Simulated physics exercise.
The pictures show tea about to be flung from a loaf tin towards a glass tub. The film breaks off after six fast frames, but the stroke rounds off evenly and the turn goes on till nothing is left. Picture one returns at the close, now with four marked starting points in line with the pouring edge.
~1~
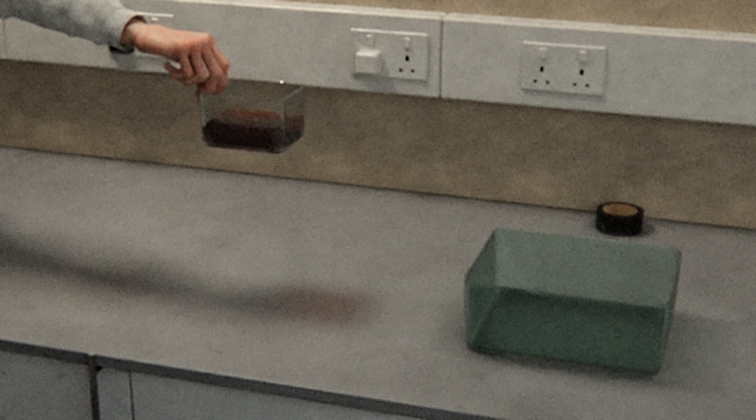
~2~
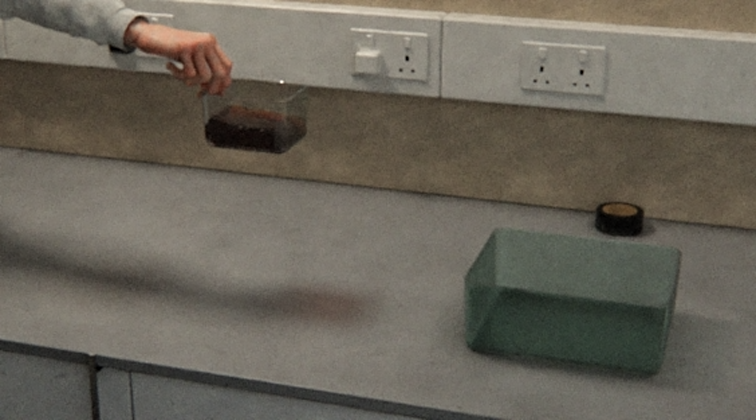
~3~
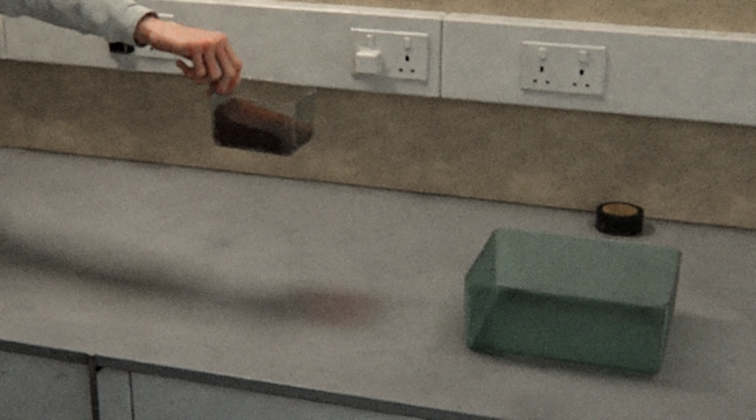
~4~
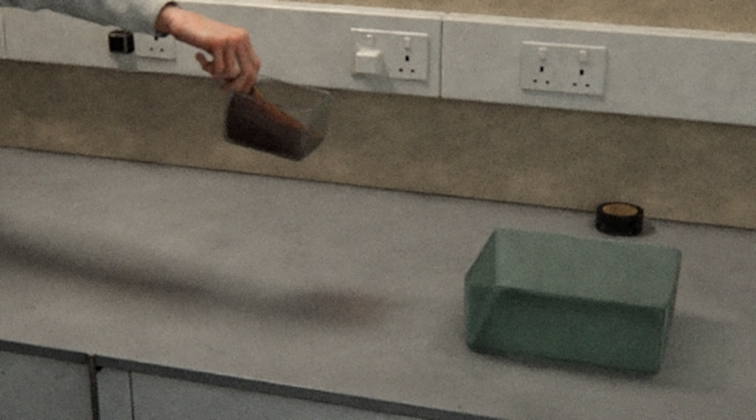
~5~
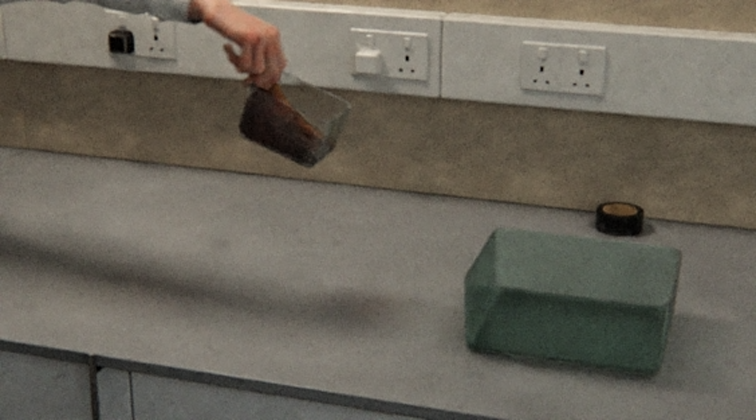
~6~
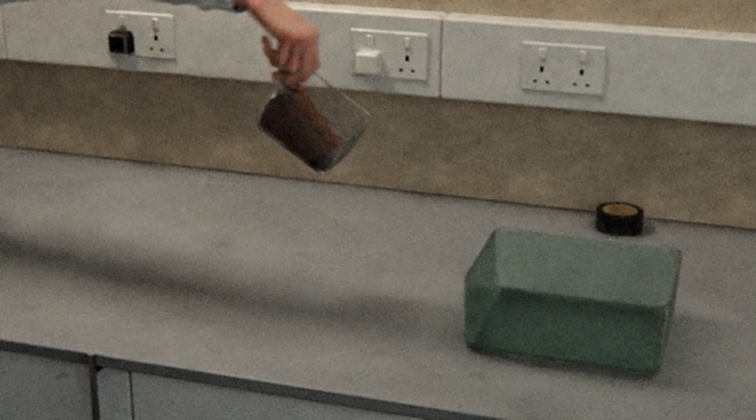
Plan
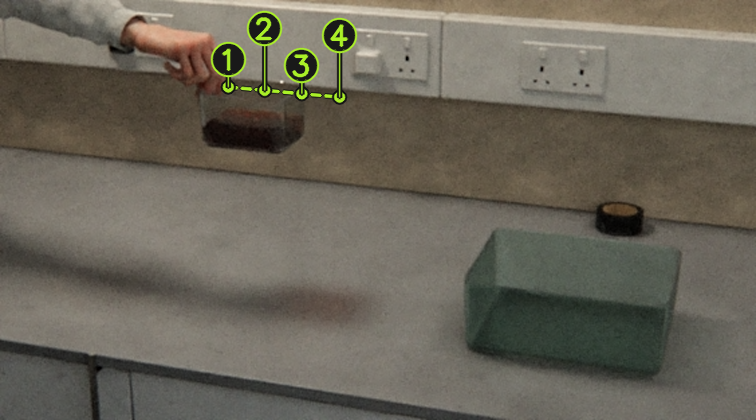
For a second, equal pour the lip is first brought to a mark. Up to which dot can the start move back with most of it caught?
That is place 1.
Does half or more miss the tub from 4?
No, not at all.
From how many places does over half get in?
All of them.
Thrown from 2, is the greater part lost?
No.
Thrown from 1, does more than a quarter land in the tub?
Yes.
On the marked copy, 1 at (228, 87); 2 at (264, 90); 3 at (301, 93); 4 at (339, 97).
For place 1, about 71 % lands in the tub, 18 % falls short and 11 % goes beside or beyond.
For place 2, about 74 % lands in the tub, 9 % falls short and 17 % goes beside or beyond.
For place 3, about 85 % lands in the tub, 7 % falls short and 7 % goes beside or beyond.
For place 4, about 91 % lands in the tub, 4 % falls short and 5 % goes beside or beyond.
